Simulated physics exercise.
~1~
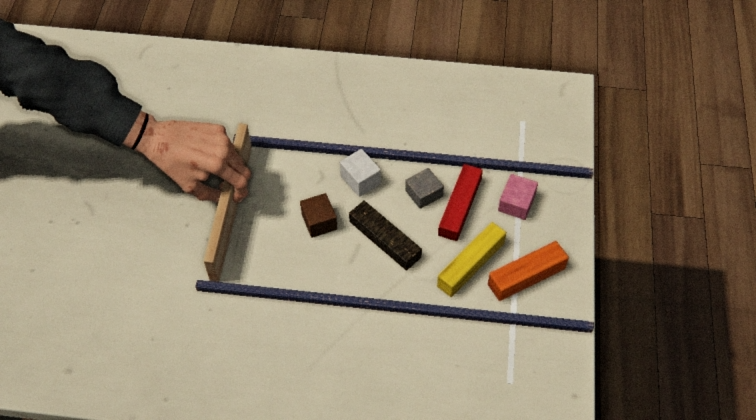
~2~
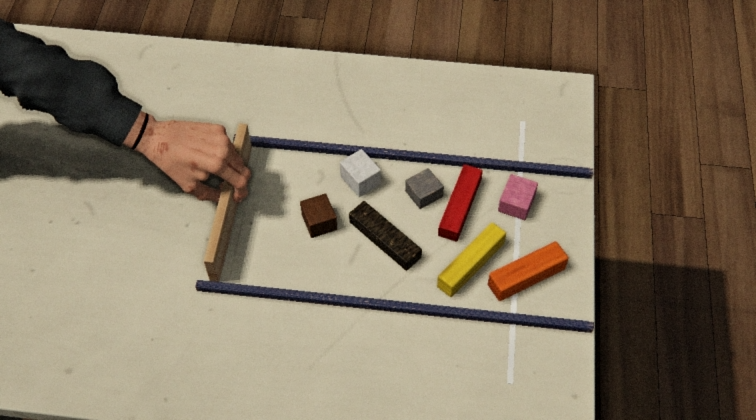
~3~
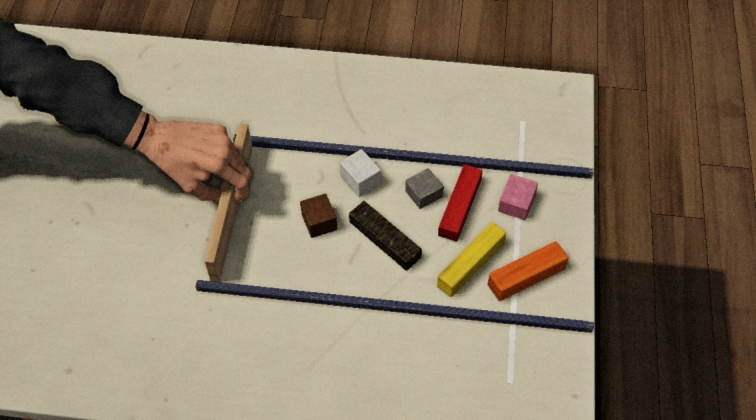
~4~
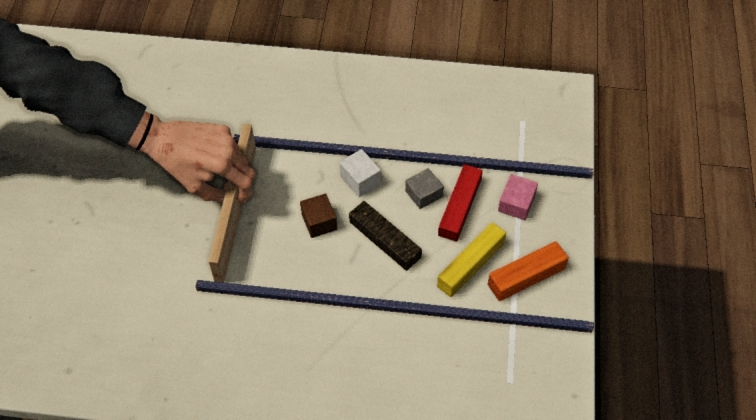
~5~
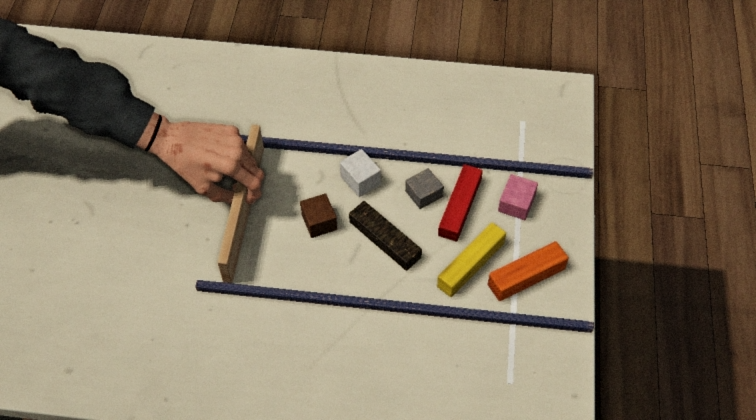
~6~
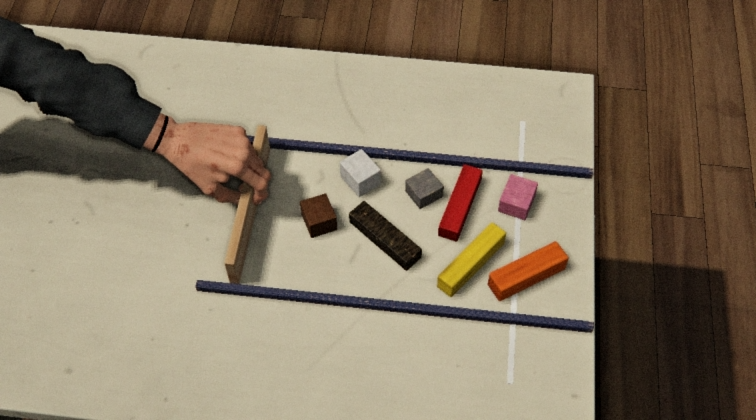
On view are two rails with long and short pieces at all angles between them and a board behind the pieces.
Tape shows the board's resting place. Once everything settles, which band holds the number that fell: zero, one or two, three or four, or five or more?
It is in the band one or two.
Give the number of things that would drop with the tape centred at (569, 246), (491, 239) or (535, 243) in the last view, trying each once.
Tallies in the order given: 6, 0, 4.
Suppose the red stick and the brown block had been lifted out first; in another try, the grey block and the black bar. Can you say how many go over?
Falls come to 0 the first time and 0 the other time.
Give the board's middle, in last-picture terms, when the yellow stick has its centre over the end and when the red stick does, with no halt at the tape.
(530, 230) and (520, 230), roughly.
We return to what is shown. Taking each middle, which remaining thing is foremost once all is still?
Red stick.
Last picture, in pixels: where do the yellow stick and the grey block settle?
Yellow stick at (582, 282), grey block at (565, 204).
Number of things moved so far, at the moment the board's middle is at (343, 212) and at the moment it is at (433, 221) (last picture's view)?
It comes to 3 for the first spot, 8 for the other.
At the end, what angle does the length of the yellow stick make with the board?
Near 35 degrees.
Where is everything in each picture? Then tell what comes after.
Orange stick (528, 271); pink block (518, 197); yellow stick (472, 259); board (229, 201); tape (517, 241), in the first picture.
Pink block (518, 197); grey block (424, 189), in the second picture.
Yellow stick (472, 260); red stick (461, 203), in the third picture.
Orange stick (528, 271); board (234, 201), in the fourth picture.
Pink block (518, 197); black bar (385, 235), in the fifth picture.
Orange stick (528, 271); pink block (518, 197); yellow stick (472, 260); board (249, 203); tape (517, 241), in the sixth picture.
A little later, none off yet; orange stick at rest near (528, 271); pink block at rest near (518, 197); yellow stick at rest near (472, 260).
When it is over, the number that fall off is one or two; down, pink block and orange stick.
